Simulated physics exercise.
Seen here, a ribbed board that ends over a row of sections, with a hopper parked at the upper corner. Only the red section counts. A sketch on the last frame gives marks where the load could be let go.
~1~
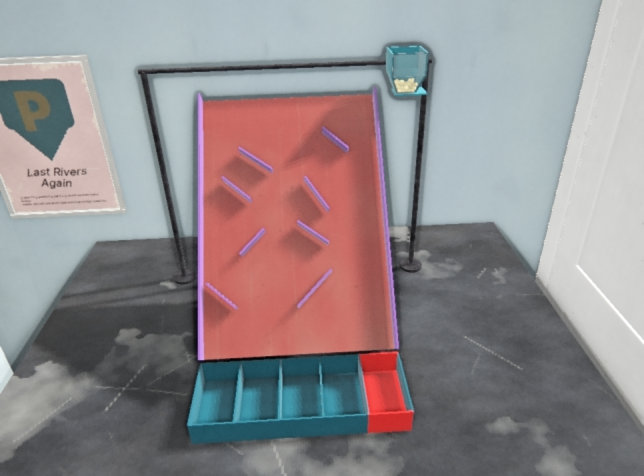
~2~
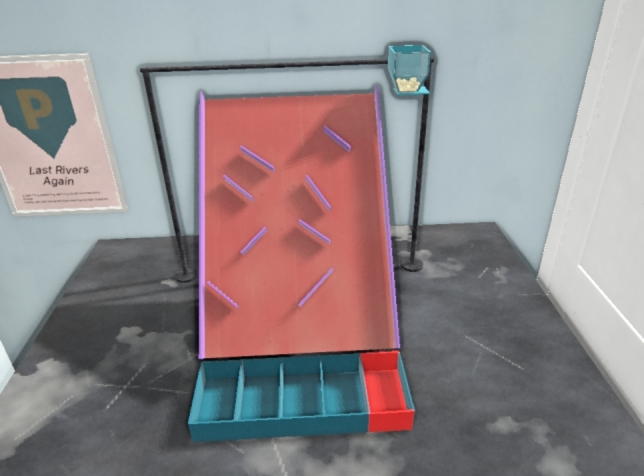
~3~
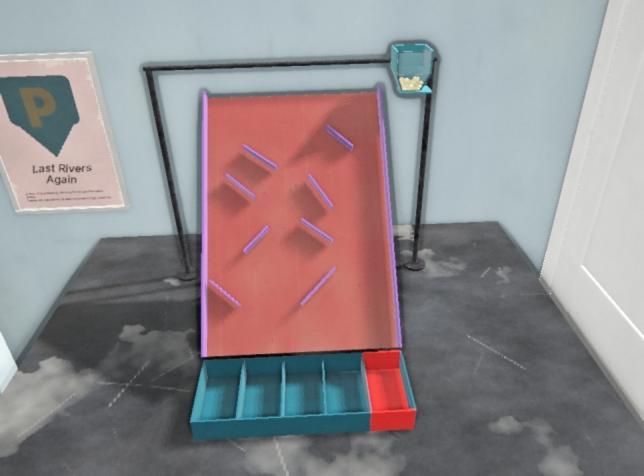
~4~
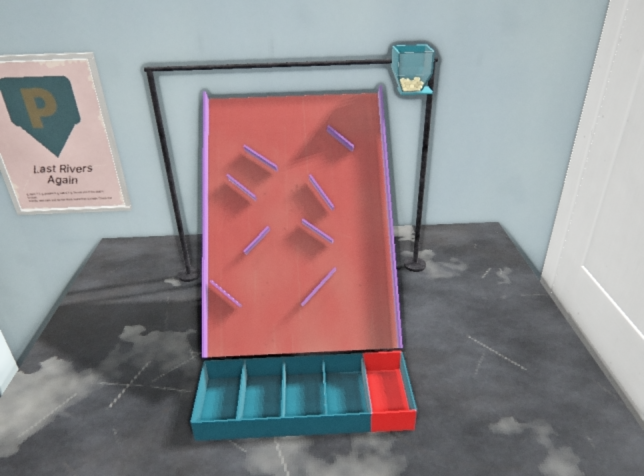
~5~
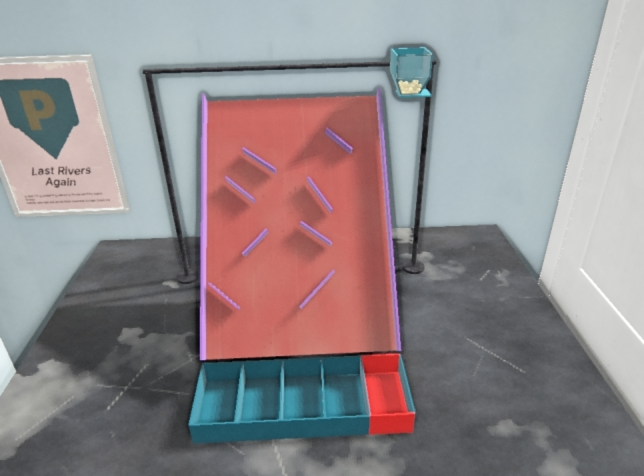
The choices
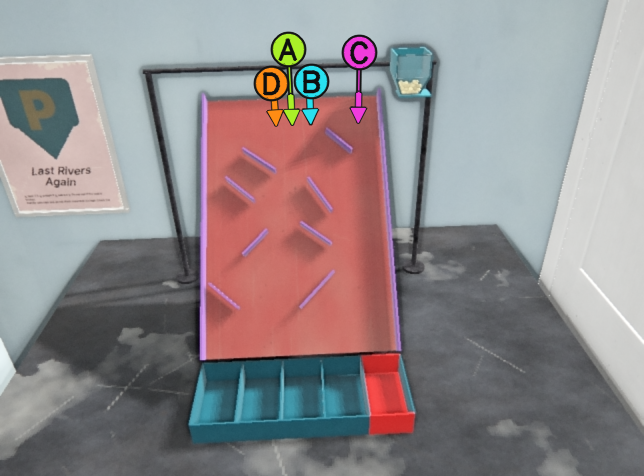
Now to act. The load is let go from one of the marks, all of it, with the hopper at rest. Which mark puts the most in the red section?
It is C.
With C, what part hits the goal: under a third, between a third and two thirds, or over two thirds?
Mark C gives over two thirds.
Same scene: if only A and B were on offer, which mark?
That would be B.
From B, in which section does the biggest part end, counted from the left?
The fifth.
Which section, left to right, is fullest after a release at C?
It is the fifth one.
On the marked copy, mark A meets the board at (292, 119); mark B meets the board at (310, 118); mark C meets the board at (358, 117); mark D meets the board at (275, 120).
Choosing A, about half in the red section, about half in other sections, a stray few outside the box.
Choosing B, about two thirds in the red section, about a quarter in other sections, a small part outside the box.
Choosing C, nearly all in the red section, a small part outside the box.
Choosing D, about half in the red section, about half in other sections.
